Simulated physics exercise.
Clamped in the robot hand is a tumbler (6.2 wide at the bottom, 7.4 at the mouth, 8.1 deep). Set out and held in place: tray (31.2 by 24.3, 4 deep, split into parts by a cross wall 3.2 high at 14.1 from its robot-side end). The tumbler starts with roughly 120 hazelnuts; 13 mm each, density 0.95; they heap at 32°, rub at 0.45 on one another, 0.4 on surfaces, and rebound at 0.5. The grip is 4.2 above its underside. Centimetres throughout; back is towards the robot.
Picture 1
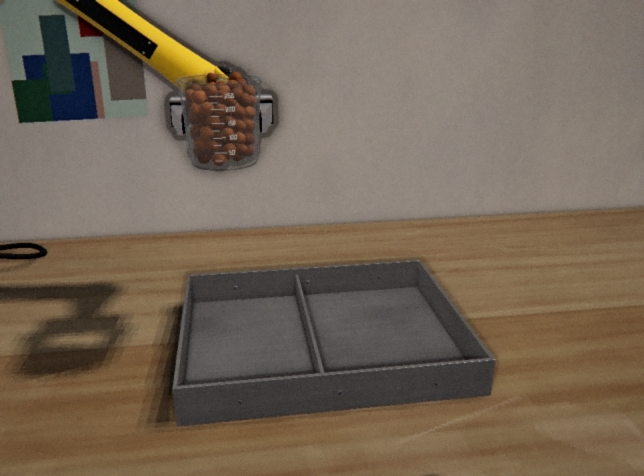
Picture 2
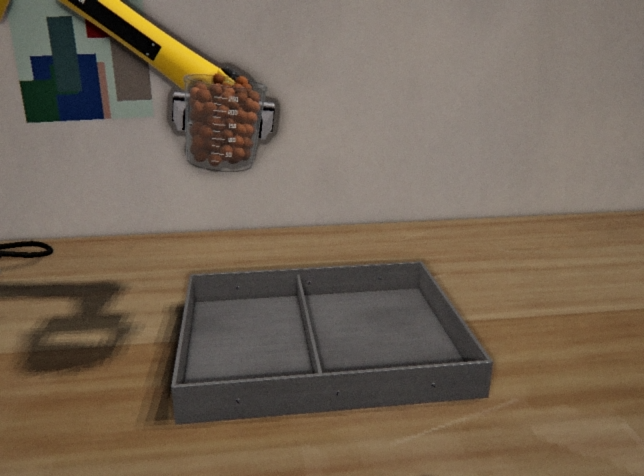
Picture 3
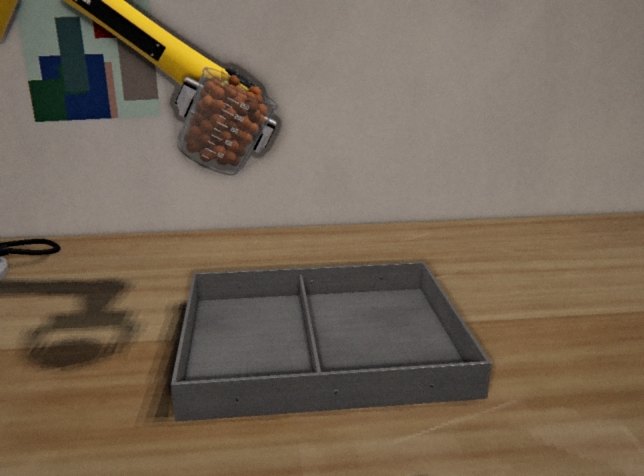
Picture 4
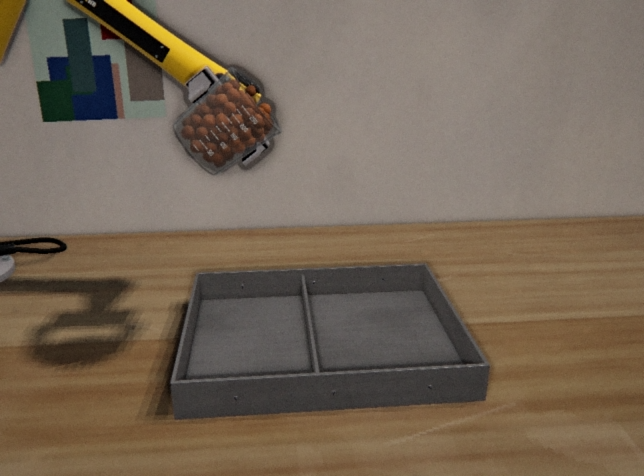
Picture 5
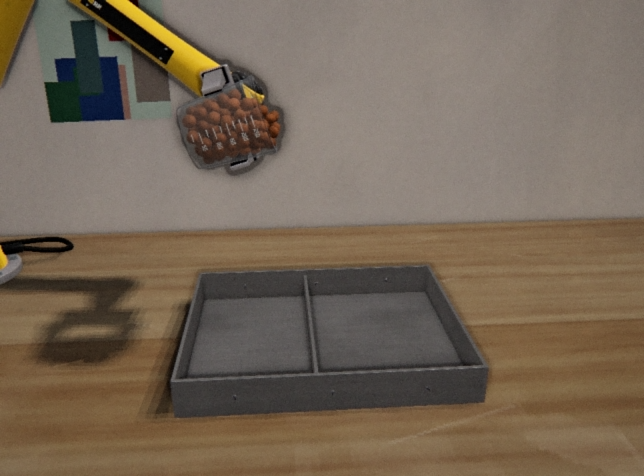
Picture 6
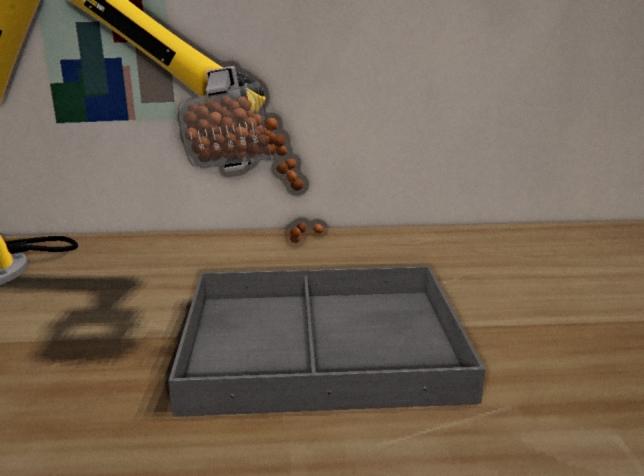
A clear tumbler full of hazelnuts, gripped by a yellow robot arm above a divided gray tray on a wooden table, tilted steadily over toward the right until a few nuts tumbled out.
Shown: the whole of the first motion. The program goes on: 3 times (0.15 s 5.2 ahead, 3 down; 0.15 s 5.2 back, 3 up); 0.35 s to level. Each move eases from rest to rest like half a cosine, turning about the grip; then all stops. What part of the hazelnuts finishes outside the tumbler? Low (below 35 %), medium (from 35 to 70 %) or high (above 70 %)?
A high share, above 70 %, ends outside the tumbler.
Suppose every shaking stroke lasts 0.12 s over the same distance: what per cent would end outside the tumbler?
In that case some 85 per cent.
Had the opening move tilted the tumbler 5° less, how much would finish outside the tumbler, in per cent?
Then about 65 per cent.
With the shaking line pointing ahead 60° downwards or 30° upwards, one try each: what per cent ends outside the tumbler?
Some 50 and 95 per cent.
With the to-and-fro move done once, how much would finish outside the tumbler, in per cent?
Then about 50 per cent.
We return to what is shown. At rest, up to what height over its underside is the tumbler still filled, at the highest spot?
Some 3.5 cm.
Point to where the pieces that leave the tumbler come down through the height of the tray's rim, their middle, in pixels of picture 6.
Around (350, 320).
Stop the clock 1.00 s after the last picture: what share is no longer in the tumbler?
Some 80 per cent.
Then, 0.50 s after the last picture, tilted 81° forward, highest piece 25 above the table; 60 in the tumbler, 48 in the far-side part, 9 in the robot-side part, 1 on the table or floor, 6 in flight or on a rim.
Then, 1.00 s after the last picture, tilted 66° forward, highest piece 26 above the table; 73 in the far-side part, 25 in the tumbler, 16 in the robot-side part, 1 on the table or floor, 9 in flight or on a rim.
Then, 1.45 s after the last picture, level, highest piece 27 above the table; 78 in the far-side part, 24 in the tumbler, 21 in the robot-side part, 1 on the table or floor.
Then, 2.50 s after the last picture, level, highest piece 27 above the table; 78 in the far-side part, 24 in the tumbler, 21 in the robot-side part, 1 on the table or floor.
Final count, 78 in the far-side part, 24 in the tumbler, 21 in the robot-side part, 1 on the table or floor. That is 81 % outside the tumbler.
